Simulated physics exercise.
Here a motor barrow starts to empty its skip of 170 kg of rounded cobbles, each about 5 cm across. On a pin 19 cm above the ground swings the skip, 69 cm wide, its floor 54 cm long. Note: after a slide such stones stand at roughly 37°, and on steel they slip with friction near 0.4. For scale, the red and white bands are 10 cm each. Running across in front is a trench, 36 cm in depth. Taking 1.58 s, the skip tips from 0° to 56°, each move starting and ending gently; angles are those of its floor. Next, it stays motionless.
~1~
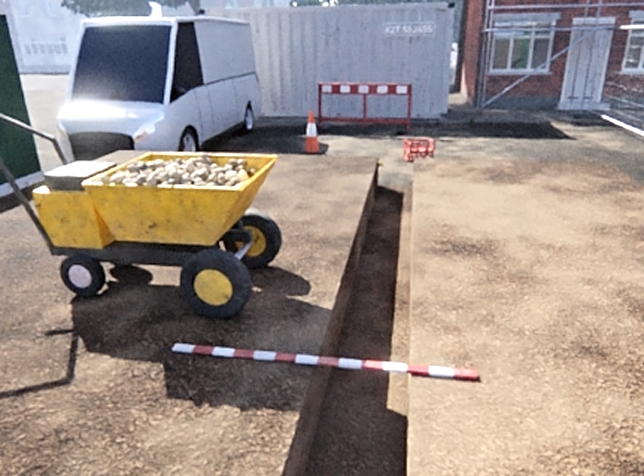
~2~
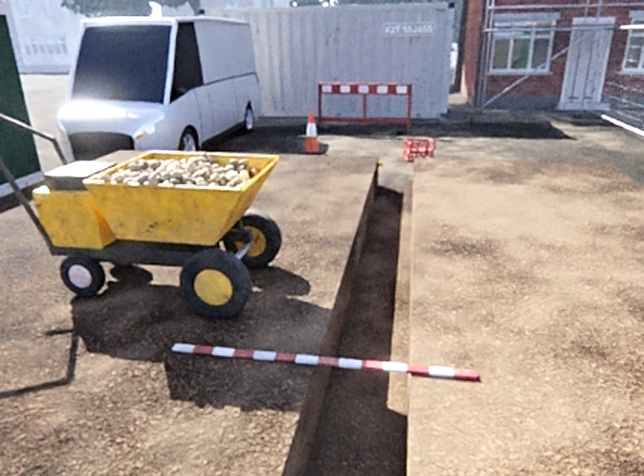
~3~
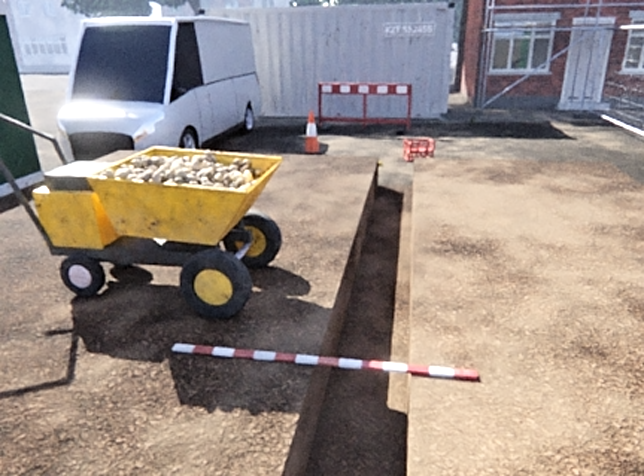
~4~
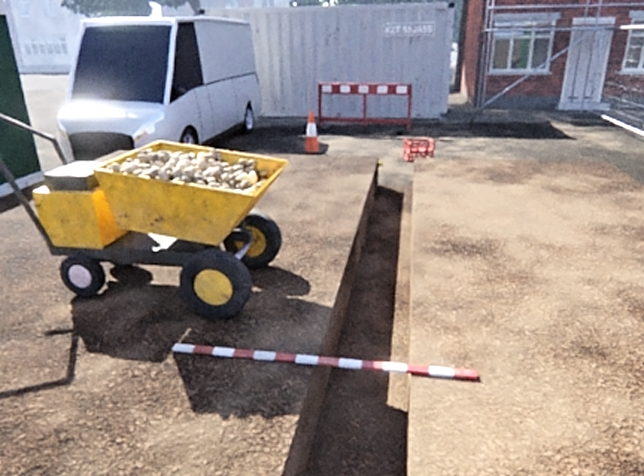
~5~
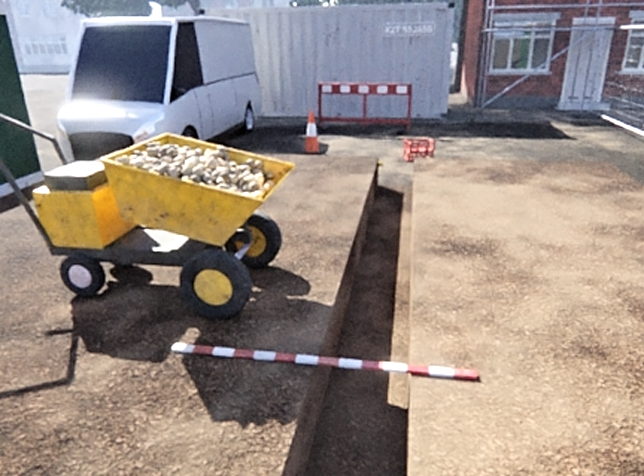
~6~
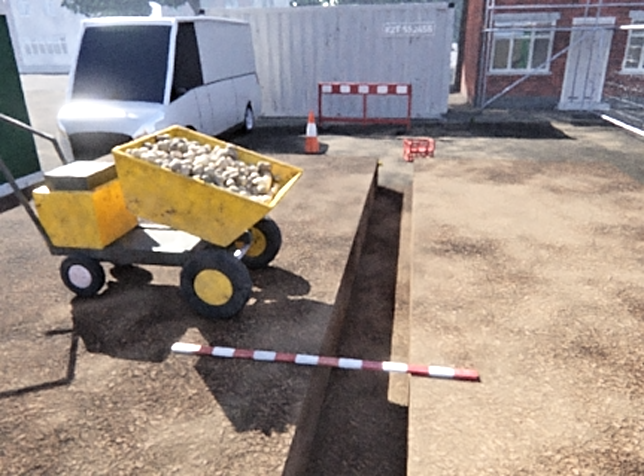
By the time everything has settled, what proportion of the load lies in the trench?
About 41 percent of the load.
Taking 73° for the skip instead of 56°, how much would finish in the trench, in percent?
Roughly 100% would end there.
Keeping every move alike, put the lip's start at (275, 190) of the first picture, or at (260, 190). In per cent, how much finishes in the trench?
The first gives about 35 percent and the second about 40 percent.
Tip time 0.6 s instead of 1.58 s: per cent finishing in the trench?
Estimate: About 45 %.
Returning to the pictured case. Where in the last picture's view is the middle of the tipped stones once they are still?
Roughly (370, 346), I'd say.
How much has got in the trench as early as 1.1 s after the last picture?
By that point it's something like 10 in a hundred.
Then, 0.6 s after the last picture the floor is at 47°, 100 % in the skip; the foremost stones are at (306, 225).
Then, 1.1 s after the last picture the floor is at 56°, 87 % in the skip, 1 % short of the trench, 12 % in the trench; the foremost stones are at (396, 346).
Then, 1.4 s after the last picture the floor is at 56°, 74 % in the skip, 1 % short of the trench, 25 % in the trench; the foremost stones are at (405, 334).
Then, 3.4 s after the last picture the floor is at 56°, 58 % in the skip, 41 % in the trench; the foremost stones are at (405, 340).
